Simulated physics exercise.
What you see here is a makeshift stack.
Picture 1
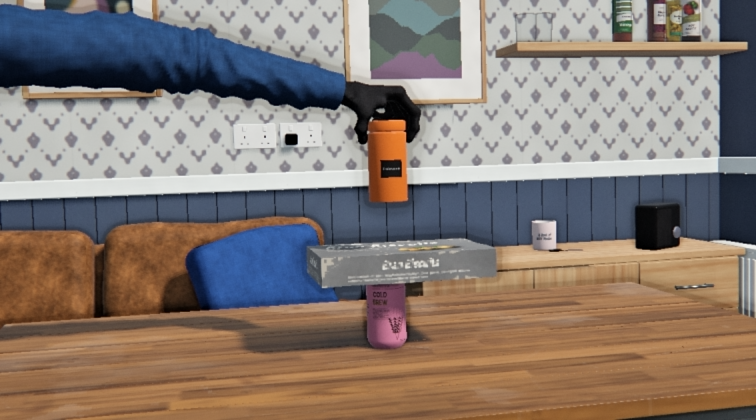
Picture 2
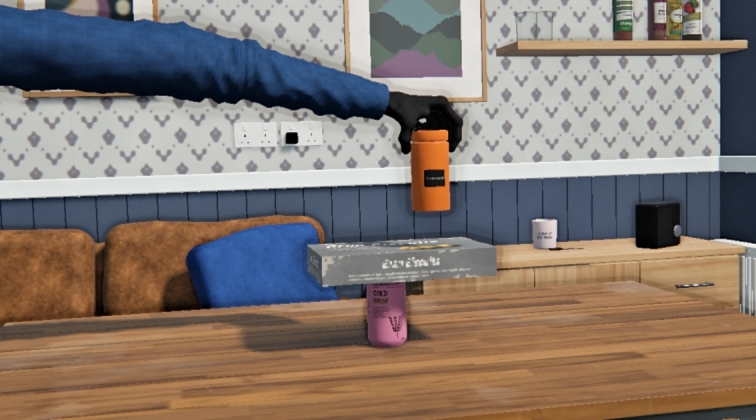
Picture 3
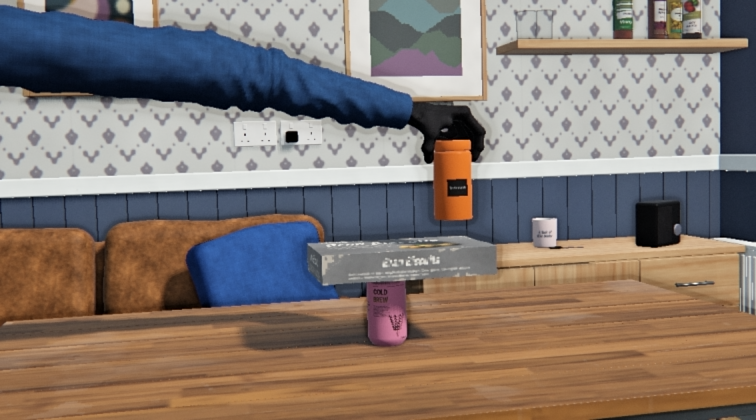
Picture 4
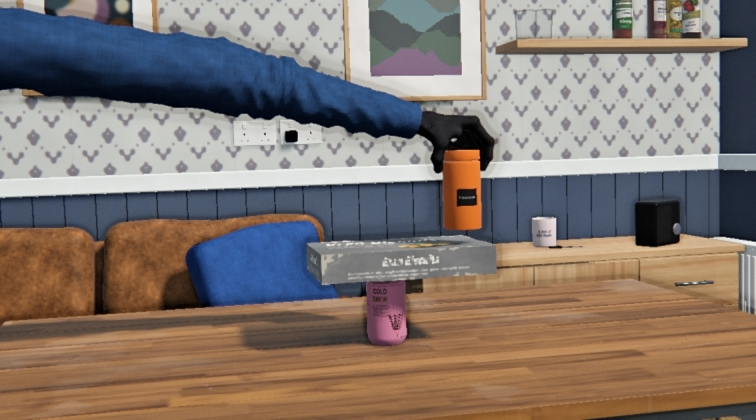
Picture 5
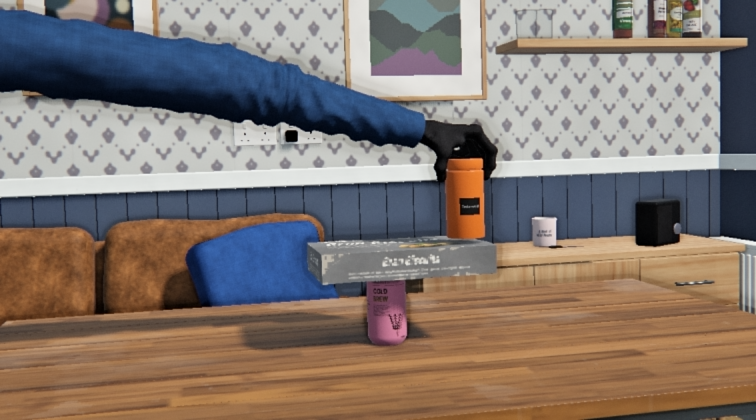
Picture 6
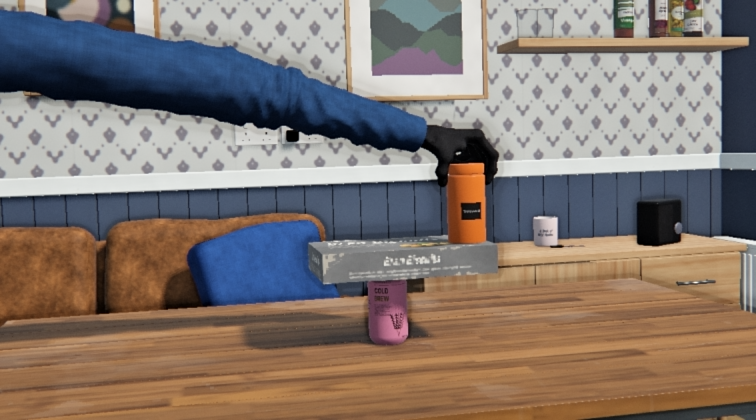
Gloved hand in a blue sleeve moving an orange jar rightward and lowering it onto a grey box atop a pink can.
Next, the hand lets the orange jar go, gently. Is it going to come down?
Yes, it comes down.
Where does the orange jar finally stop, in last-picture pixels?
It ends near (565, 303).
Then, 0.30 s on from there, orange jar now fallen; grey packet turned 55° from how it was put.
Then, 0.50 s on from there, grey packet on its side.
Then, 1.00 s on from there, grey packet upside down.
Then, 1.30 s on from there, grey packet now fallen.
In the end, fallen, orange jar and grey packet; pink can unmoved. At the end, from the last picture's camera, orange jar near (565, 303). The stack comes apart.
